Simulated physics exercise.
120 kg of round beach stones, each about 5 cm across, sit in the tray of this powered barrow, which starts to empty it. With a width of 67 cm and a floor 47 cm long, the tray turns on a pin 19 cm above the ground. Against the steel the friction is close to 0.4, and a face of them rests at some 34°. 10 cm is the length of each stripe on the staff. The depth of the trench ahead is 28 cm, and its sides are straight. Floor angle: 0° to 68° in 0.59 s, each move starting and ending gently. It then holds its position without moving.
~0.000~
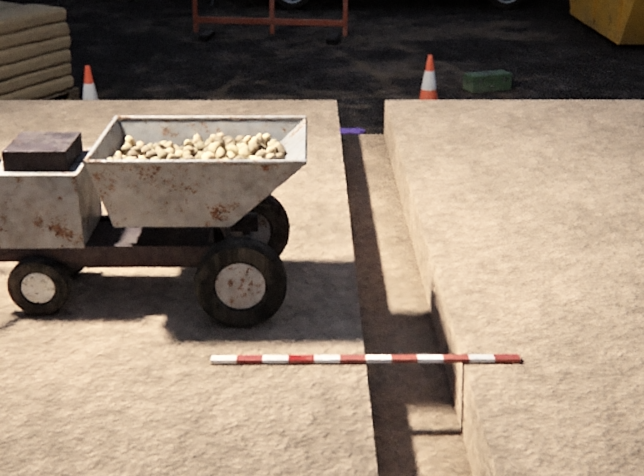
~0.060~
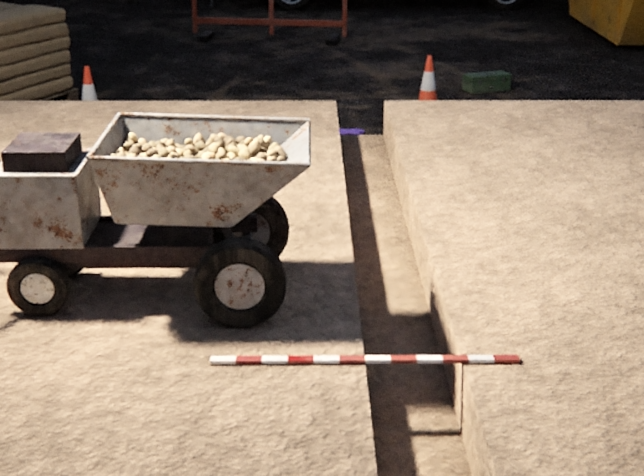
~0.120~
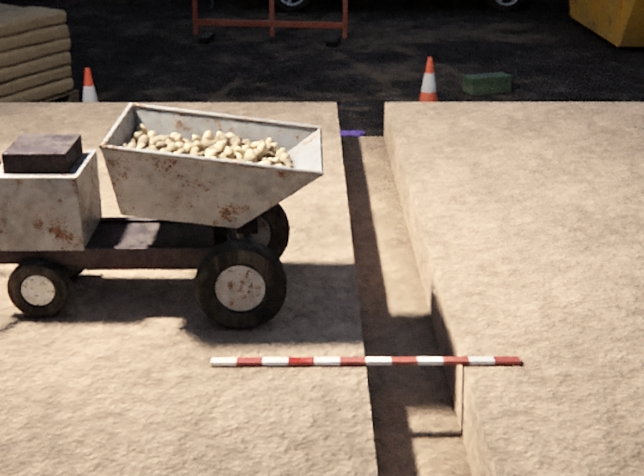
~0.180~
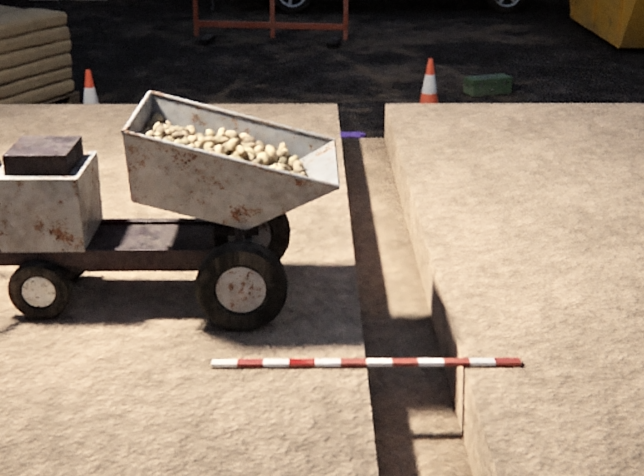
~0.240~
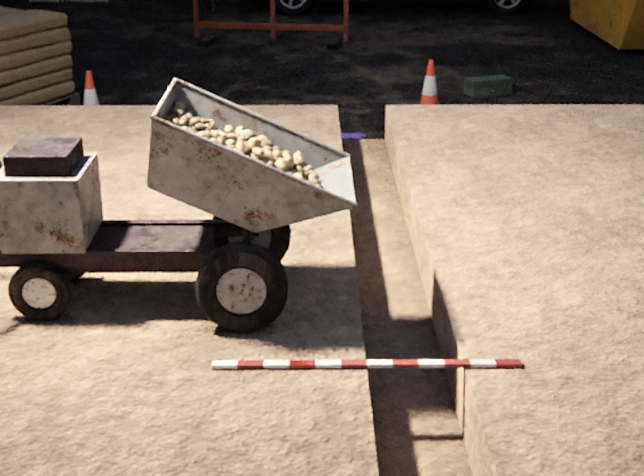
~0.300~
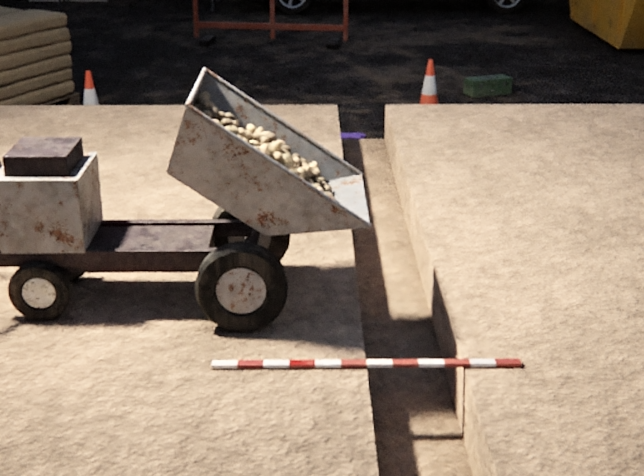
A rusty, pale grey tray of cream stones on a powered barrow, seen from the side and slightly above on sandy ground, stands left of a straight-sided trench. A red-and-white striped pole spans the trench, with orange-and-white cones and a yellow container behind. The tray tilts steeply toward the right, its back rising and lip lowering, while the wheels stay still.
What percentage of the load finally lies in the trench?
About 70 per cent.
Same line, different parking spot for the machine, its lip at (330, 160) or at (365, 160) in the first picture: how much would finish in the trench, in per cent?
Roughly 40 per cent, then 15 per cent.
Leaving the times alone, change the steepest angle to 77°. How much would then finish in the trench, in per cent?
In that case some 85 per cent.
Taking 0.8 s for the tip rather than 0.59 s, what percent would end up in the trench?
That works out at about 75 in a hundred.
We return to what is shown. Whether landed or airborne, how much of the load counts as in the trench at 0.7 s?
At that moment: Approx. 25 %.
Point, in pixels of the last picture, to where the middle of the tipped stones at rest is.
I'd point to around (424, 336).
After 0.4 s the floor is at 57°; 100 % in the tray; the foremost stones are at (364, 245).
After 0.7 s the floor is at 68°; 73 % in the tray, 26 % in the trench, 1 % past the trench; the foremost stones are at (455, 295).
After 1.0 s the floor is at 68°; 9 % in the tray, 62 % in the trench, 30 % past the trench; the foremost stones are at (625, 292).
After 3.0 s the floor is at 68°; 0 % in the tray, 70 % in the trench, 30 % past the trench; the foremost stones are past the picture's edge.
